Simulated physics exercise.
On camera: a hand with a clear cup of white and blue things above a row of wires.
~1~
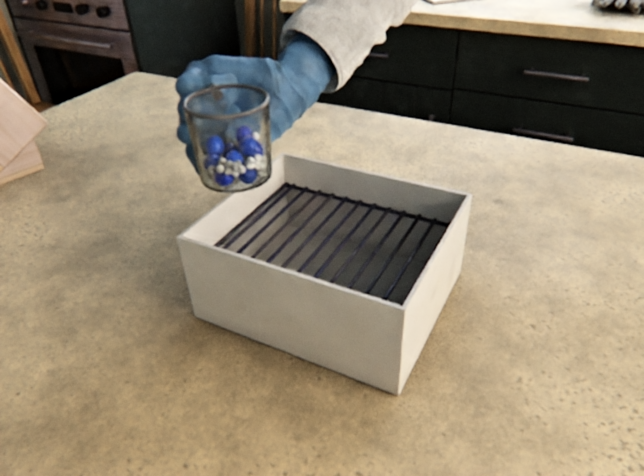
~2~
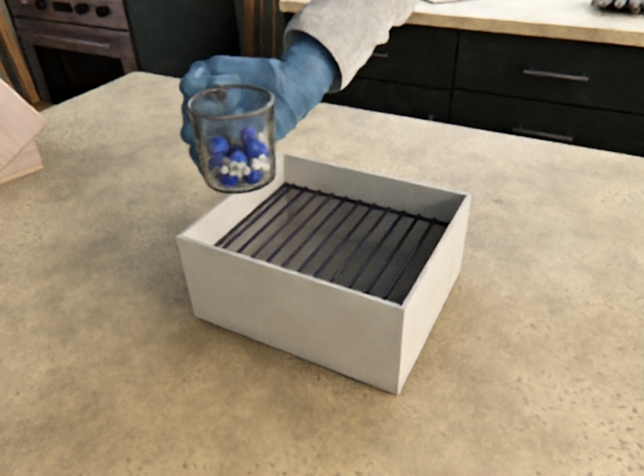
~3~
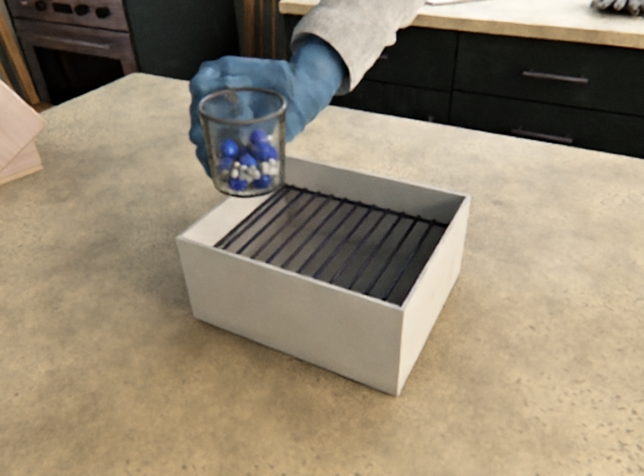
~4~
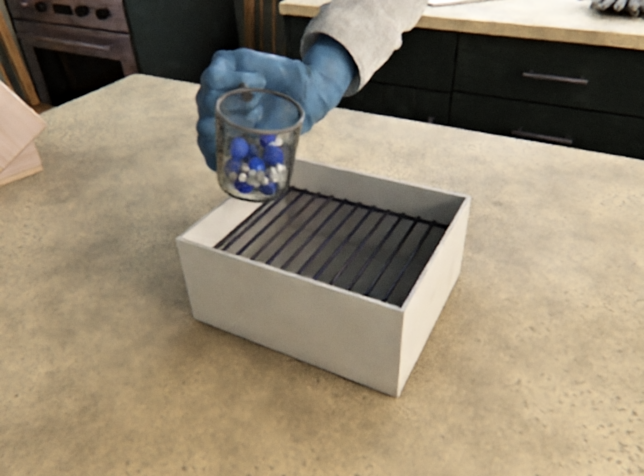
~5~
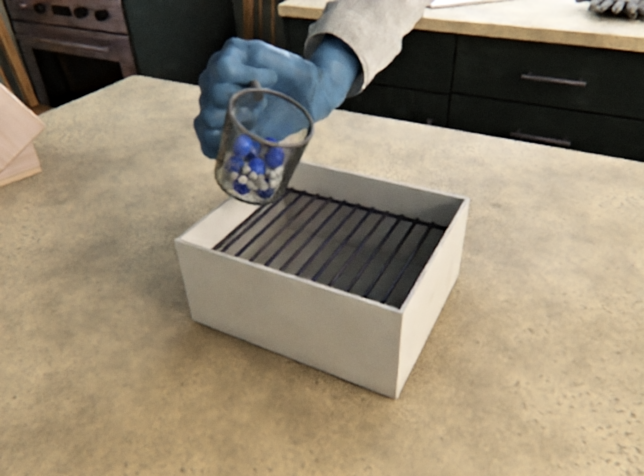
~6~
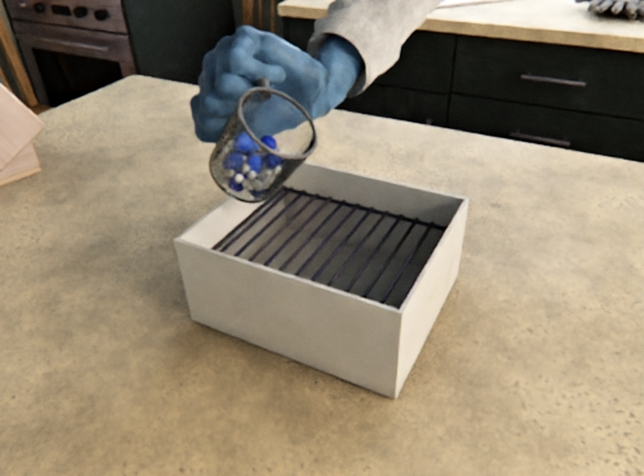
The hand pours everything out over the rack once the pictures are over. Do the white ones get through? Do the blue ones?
Once poured, the white ones fall out below and the blue ones are stopped by the grid.
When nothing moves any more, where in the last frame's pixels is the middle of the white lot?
The middle comes to rest around (324, 291).
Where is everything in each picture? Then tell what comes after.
Cup near (232, 139), upright; rack near (405, 267), 14 wires across; white gumballs near (237, 161), narrower than the gaps; blue sweets near (235, 162), wider than the gaps, in the first picture.
Cup near (236, 140), upright; blue ones near (239, 163), in the second picture.
Cup near (246, 143), upright; white ones near (251, 165), in the third picture.
Cup near (257, 147), tipped 12°; blue ones near (256, 170), in the fourth picture.
Cup near (261, 149), tipped 25°; white ones near (257, 175), in the fifth picture.
Cup near (260, 149), tipped 37°; rack near (402, 271); white ones near (251, 171); blue ones near (251, 169), in the sixth picture.
Then, 0.45 s on from there, white ones, the whole lot in the cup; blue ones, the whole lot in the cup.
Then, 0.85 s on from there, white ones, the bulk in the cup, a little on or over the wires; blue ones, near a third in the cup, near two thirds on or over the wires.
Then, 1.19 s on from there, white ones, a little on or over the wires, the bulk under the rack; blue ones, the whole lot on or over the wires.
In the end, white ones, the whole lot under the rack; blue ones, the whole lot on the wires, none at all under the rack.
